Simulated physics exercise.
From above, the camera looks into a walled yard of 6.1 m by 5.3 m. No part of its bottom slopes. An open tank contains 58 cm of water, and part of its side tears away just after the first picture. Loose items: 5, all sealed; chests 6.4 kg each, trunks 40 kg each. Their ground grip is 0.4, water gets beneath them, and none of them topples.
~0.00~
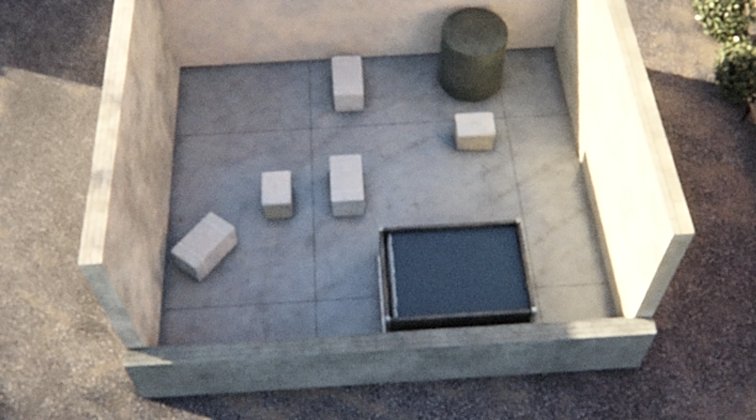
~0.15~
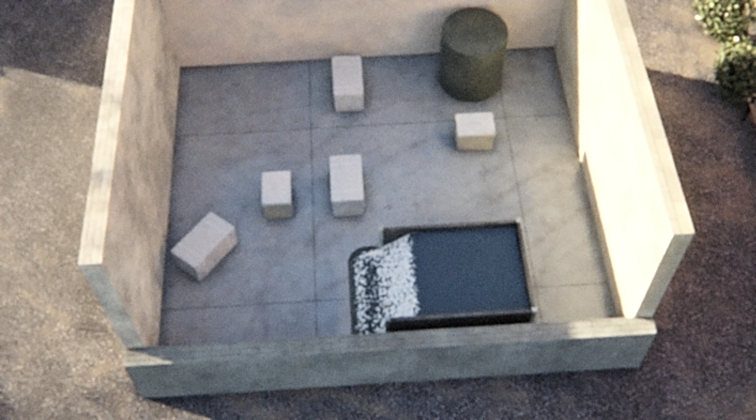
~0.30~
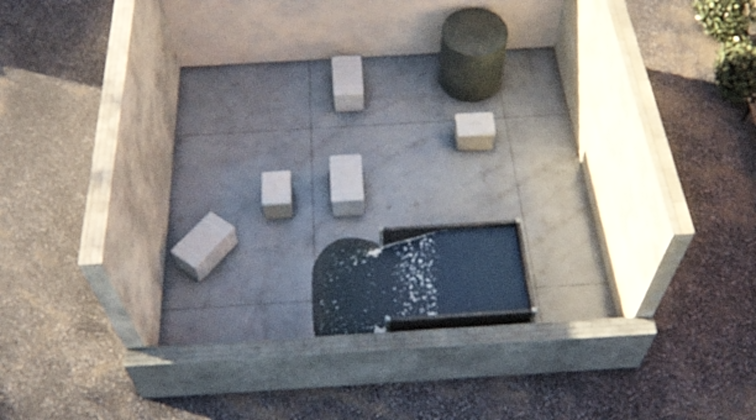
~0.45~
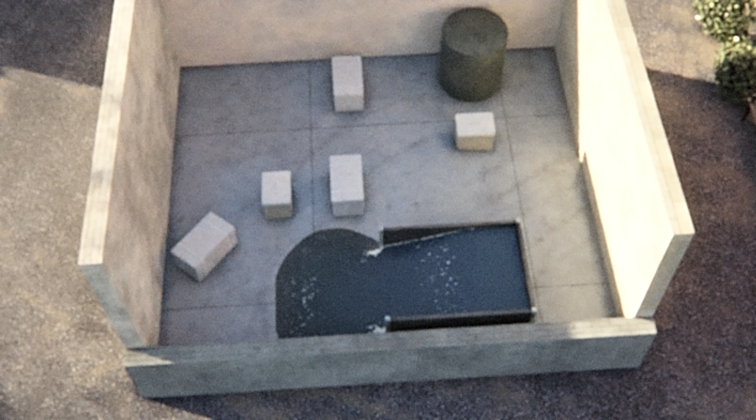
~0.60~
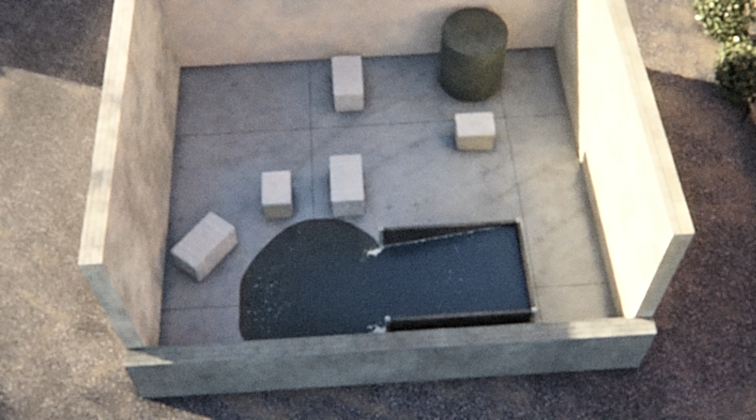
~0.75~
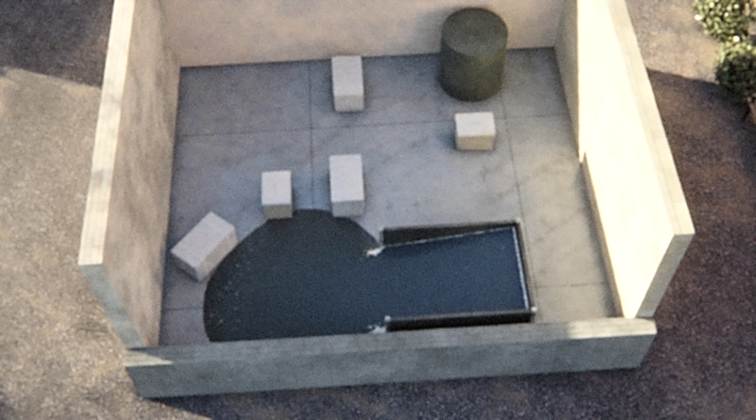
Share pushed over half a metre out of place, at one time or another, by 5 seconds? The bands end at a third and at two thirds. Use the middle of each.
My guess is the middle band, from a third up to two thirds.
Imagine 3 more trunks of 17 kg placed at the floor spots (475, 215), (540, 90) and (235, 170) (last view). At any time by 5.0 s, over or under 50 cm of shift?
In turn: Short of it, short of it, more.
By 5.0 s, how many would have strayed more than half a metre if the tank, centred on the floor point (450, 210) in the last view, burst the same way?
In that case 2 of them.
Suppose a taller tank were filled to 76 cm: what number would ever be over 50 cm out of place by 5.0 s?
I count 3 of them in that case.
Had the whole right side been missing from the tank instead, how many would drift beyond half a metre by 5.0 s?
Count: 1.
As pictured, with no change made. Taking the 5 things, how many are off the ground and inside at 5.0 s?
2 at that moment.
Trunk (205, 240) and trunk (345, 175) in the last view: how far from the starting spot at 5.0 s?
Respectively, 300 centimetres and 0 centimetres.
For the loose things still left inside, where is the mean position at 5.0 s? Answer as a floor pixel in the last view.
Mean position: Approximately (336, 116).
After 1.1 s 0 of 5 are over 50 cm from their spots; 0 afloat.
After 2.2 s 2 of 5 are over 50 cm from their spots; 0 afloat.
After 3.5 s 2 of 5 are over 50 cm from their spots; 1 afloat.
After 5.0 s 2 of 5 are over 50 cm from their spots, and 2 have been at some point; 2 afloat.
